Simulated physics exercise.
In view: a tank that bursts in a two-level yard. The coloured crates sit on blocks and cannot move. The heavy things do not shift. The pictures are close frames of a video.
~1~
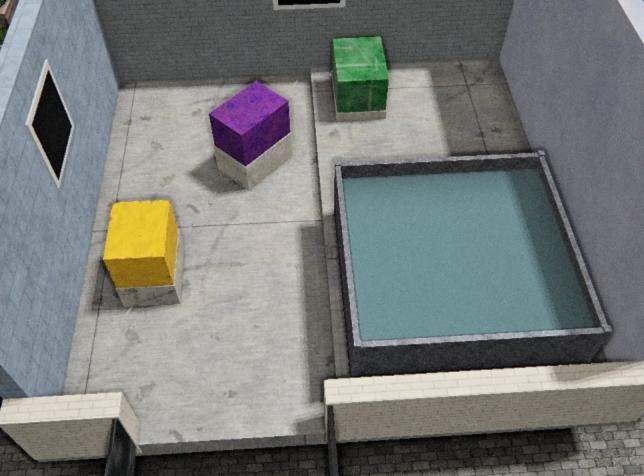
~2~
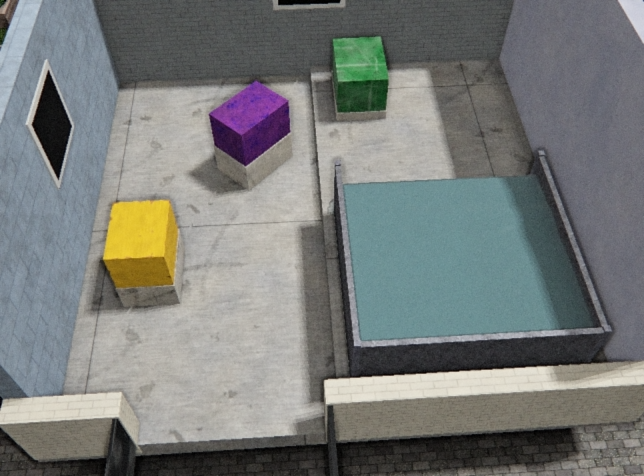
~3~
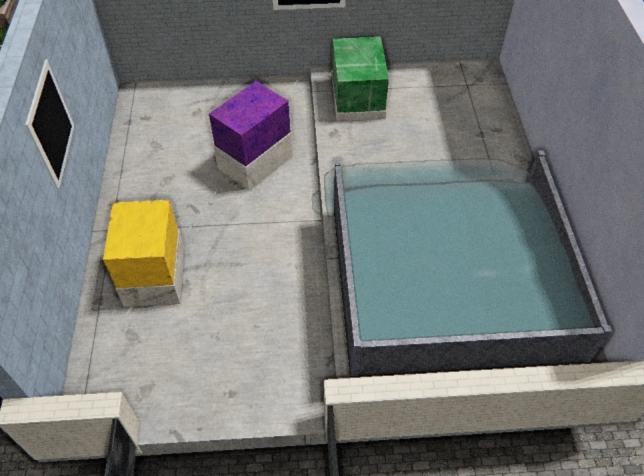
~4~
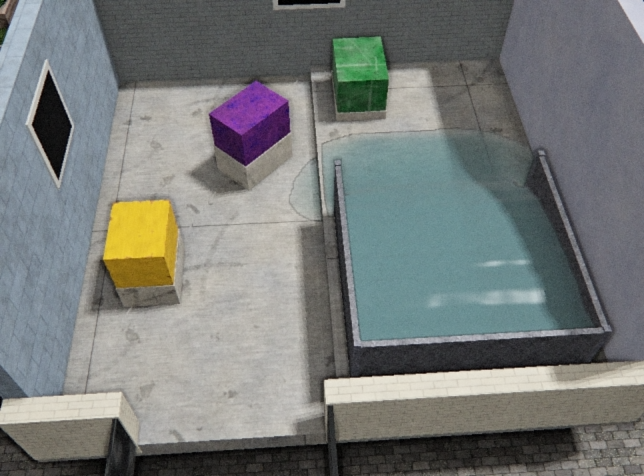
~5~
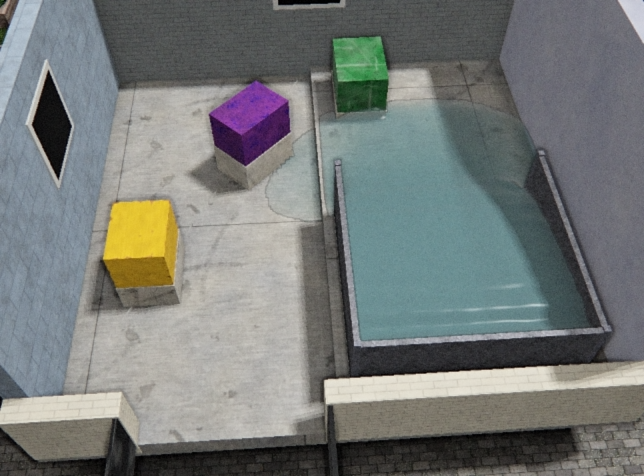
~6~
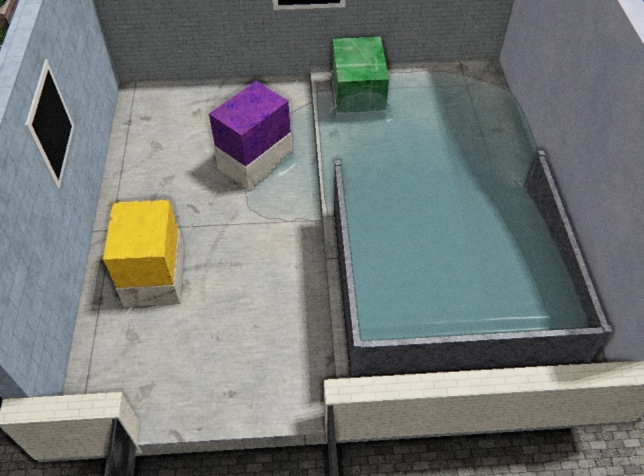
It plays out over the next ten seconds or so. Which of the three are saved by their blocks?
The purple crate keeps dry; the green crate is soaked; the yellow crate keeps dry.
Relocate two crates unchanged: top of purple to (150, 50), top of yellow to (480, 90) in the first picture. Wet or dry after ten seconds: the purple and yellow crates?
In short: Purple crate gets wet; yellow crate is soaked.
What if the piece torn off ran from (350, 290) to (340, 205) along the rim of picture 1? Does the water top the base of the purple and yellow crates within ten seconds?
Then: The purple one is safe, the yellow one takes water.
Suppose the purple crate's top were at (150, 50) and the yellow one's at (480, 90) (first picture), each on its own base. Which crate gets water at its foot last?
I say the purple one.
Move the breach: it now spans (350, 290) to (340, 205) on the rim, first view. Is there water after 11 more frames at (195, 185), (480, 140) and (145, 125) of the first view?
In that order: Wet, not flooded, awash.
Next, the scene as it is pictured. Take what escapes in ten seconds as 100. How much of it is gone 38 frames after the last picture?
I make it 20 per cent.
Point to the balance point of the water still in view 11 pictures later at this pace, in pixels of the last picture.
Around (408, 161).
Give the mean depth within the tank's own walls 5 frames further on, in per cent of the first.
Some 50 per cent.
A moment on, water covers 40 % of the floor; the purple crate water round its plinth, the green crate water round its plinth, the yellow crate not reached.
Next, water covers 55 % of the floor; the purple crate water round its plinth, the green crate water round its plinth, the yellow crate water round its plinth.
Then, water covers 75 % of the floor; the purple crate water round its plinth, the green crate water round its plinth, the yellow crate water round its plinth.
Later, water covers 95 % of the floor; the purple crate water round its plinth, the green crate water round its plinth, the yellow crate water round its plinth.
In the end, water covers 100 % of the floor; the purple crate stayed above the water, the green crate was topped, the yellow crate stayed above the water.
